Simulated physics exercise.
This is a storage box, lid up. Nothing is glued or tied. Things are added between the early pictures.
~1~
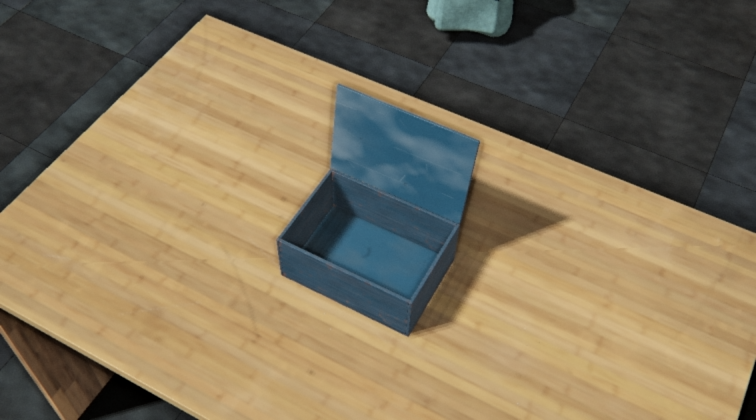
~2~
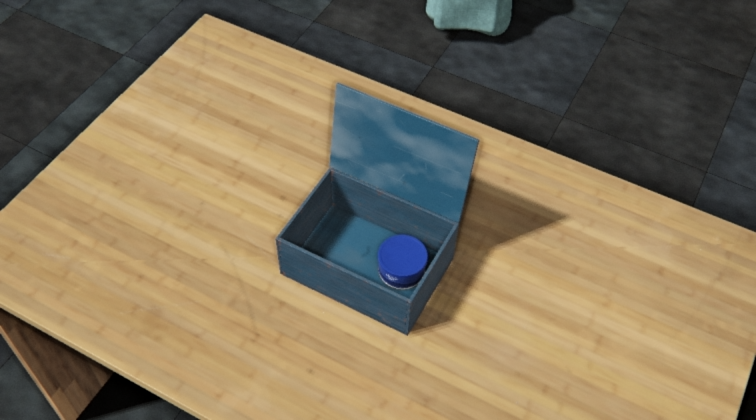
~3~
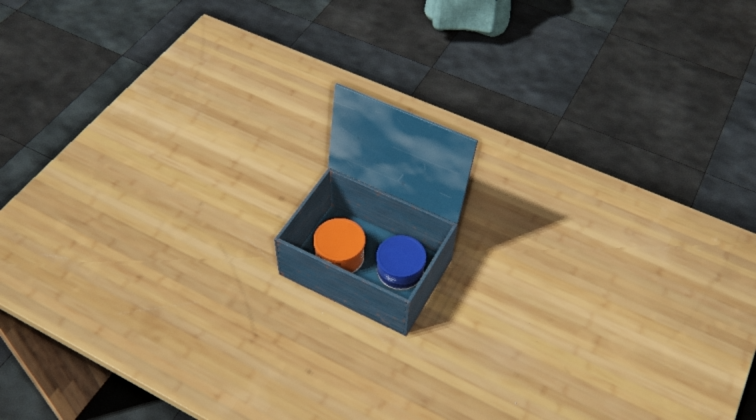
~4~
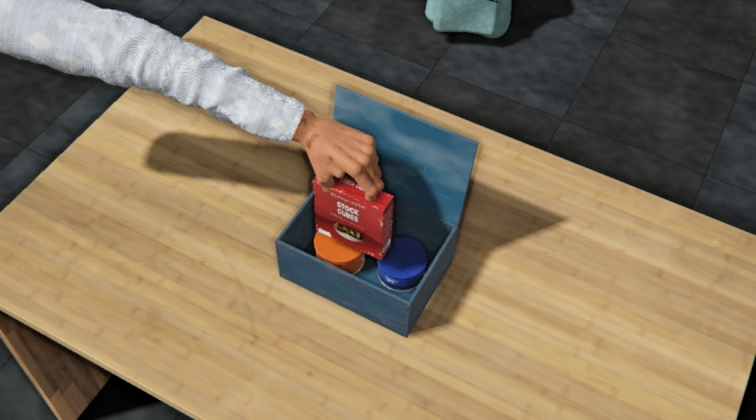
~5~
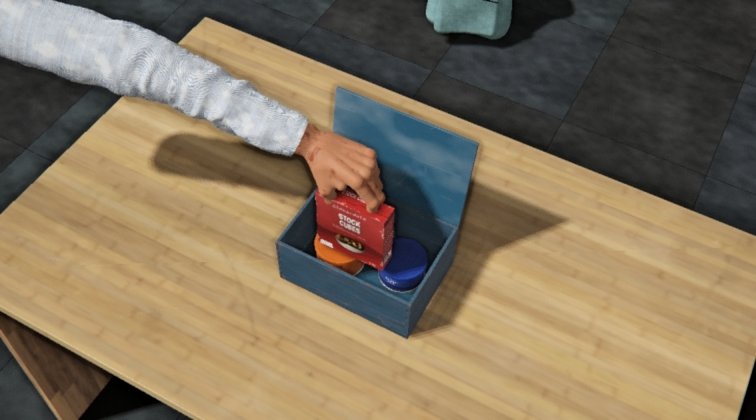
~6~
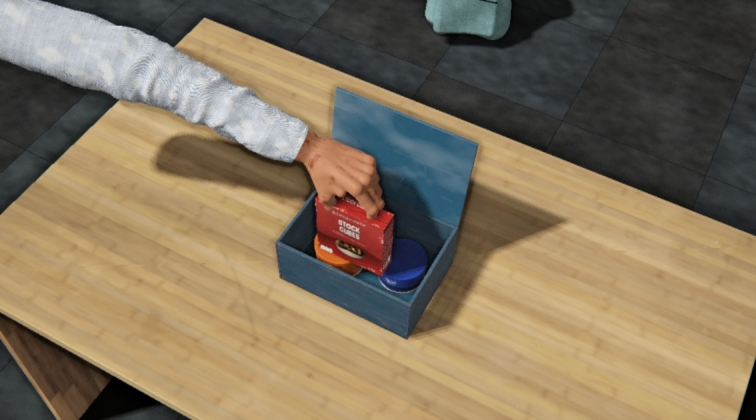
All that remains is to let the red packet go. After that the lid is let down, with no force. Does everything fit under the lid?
Outcome: The lid will not close.
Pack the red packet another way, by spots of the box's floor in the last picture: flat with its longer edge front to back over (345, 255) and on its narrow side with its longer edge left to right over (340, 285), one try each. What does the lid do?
First, it shuts flat; second, it will not close.
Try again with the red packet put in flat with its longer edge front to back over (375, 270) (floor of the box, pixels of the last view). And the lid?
Then it closes.
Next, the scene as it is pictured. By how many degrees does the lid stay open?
About 12°.
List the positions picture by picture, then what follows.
In the first picture, the last thing is not in view yet.
In the second picture, the last thing is not in view yet.
In the third picture, the last thing is not in view yet; orange tub (340, 248).
The fourth picture shows coming down; red packet (353, 214).
The fifth picture shows coming down; red packet (355, 226).
The sixth picture shows put in, still held; red packet (355, 232).
Then, 1.70 s on from there, lid 54° above the rim.
Then, 2.50 s on from there, lid 14° above the rim; red packet turned 61° from how it was put near (354, 258).
In the end, lid 12° above the rim; toppled in the box, red packet; the other 2 unmoved. At the end, from the last picture's camera, red packet near (364, 249).
